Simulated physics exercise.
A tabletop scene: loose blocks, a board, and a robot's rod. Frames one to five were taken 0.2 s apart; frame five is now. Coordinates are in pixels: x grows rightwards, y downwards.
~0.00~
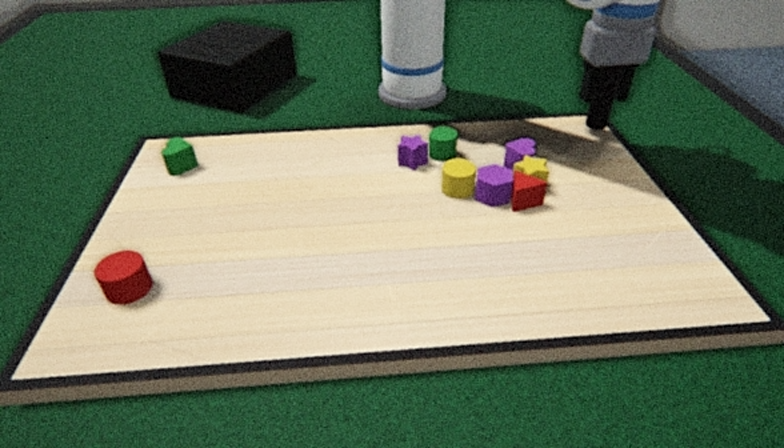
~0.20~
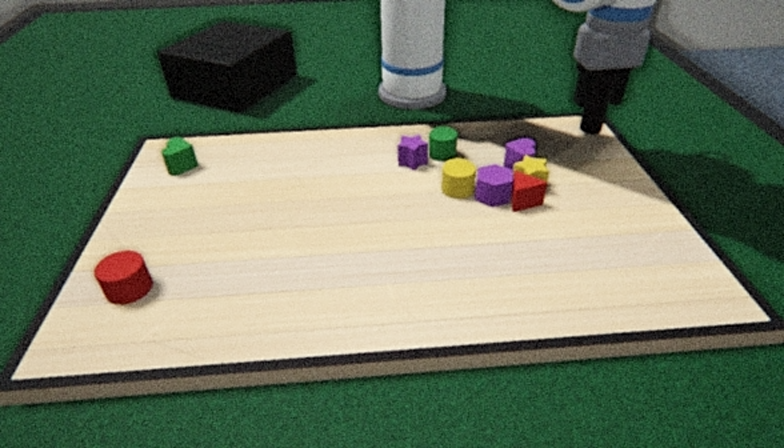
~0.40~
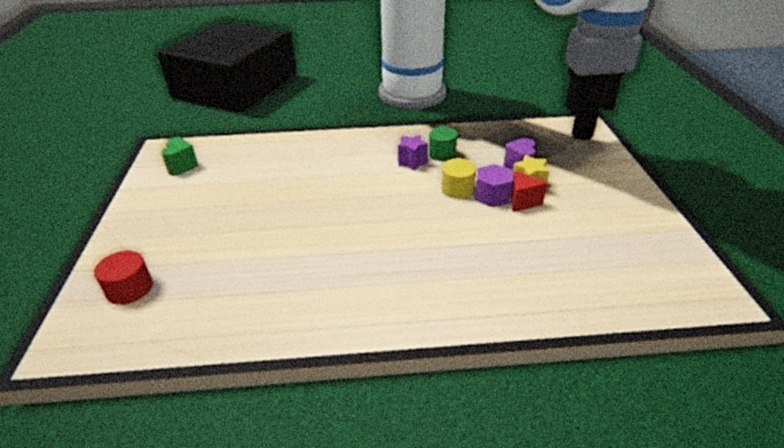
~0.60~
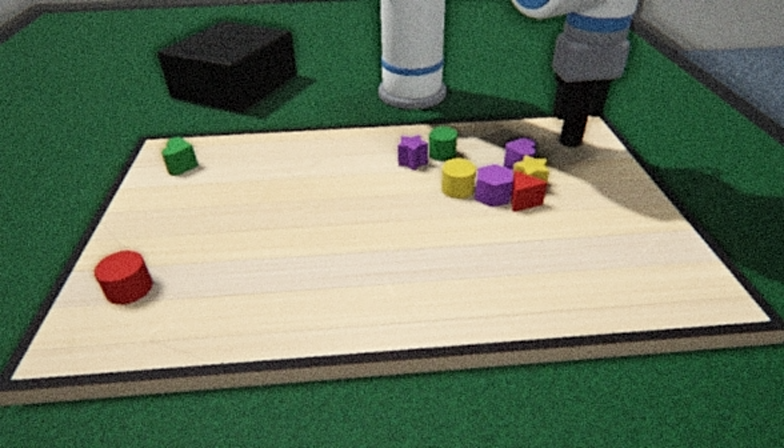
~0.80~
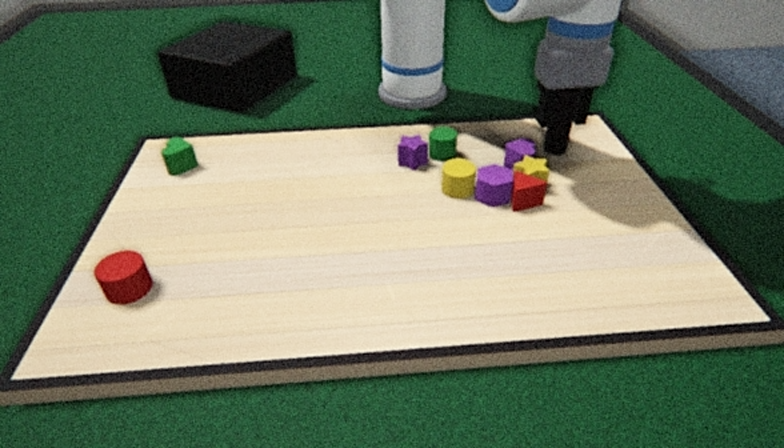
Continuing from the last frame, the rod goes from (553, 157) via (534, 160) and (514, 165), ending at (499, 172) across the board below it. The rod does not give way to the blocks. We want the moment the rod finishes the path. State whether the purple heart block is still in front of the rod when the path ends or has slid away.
My prediction: In front.
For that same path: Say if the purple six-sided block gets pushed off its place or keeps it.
It moves.
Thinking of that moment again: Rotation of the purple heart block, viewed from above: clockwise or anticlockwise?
The answer is counter-clockwise.
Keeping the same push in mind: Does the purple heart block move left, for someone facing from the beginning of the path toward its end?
Yes, I think so.
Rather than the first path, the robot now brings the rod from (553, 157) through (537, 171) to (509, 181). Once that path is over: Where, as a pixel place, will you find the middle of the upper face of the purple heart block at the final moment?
So, by the moment the path ends, you'll find the top centre of the purple heart block at (503, 147).
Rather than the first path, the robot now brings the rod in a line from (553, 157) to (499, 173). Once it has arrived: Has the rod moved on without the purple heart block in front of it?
No, it doesn't check out.
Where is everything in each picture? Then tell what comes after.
Tip of the rod at (596, 126), middles of tops, purple six-sided block at (495, 174), purple heart block at (523, 146), red triangular piece at (526, 180), yellow star at (533, 164), in the first picture.
Rod at (590, 130), nothing pushed, in the second picture.
Rod at (582, 136), nothing pushed, in the third picture.
Rod at (571, 142), nothing pushed, in the fourth picture.
Rod at (555, 150), purple six-sided block at (495, 174), purple heart block at (523, 146), red triangular piece at (526, 180), yellow star at (533, 164), in the fifth picture.
What follows on the original path. Halfway along, rod at (525, 156); purple heart block at (511, 150), turned 20° anticlockwise; yellow star at (532, 166), turned 20° anticlockwise.
At the end, rod at (500, 166); purple six-sided block at (493, 179), turned 20° anticlockwise; purple heart block at (491, 161), turned 60° anticlockwise; red triangular piece unmoved; yellow star at (532, 167), turned 25° anticlockwise.
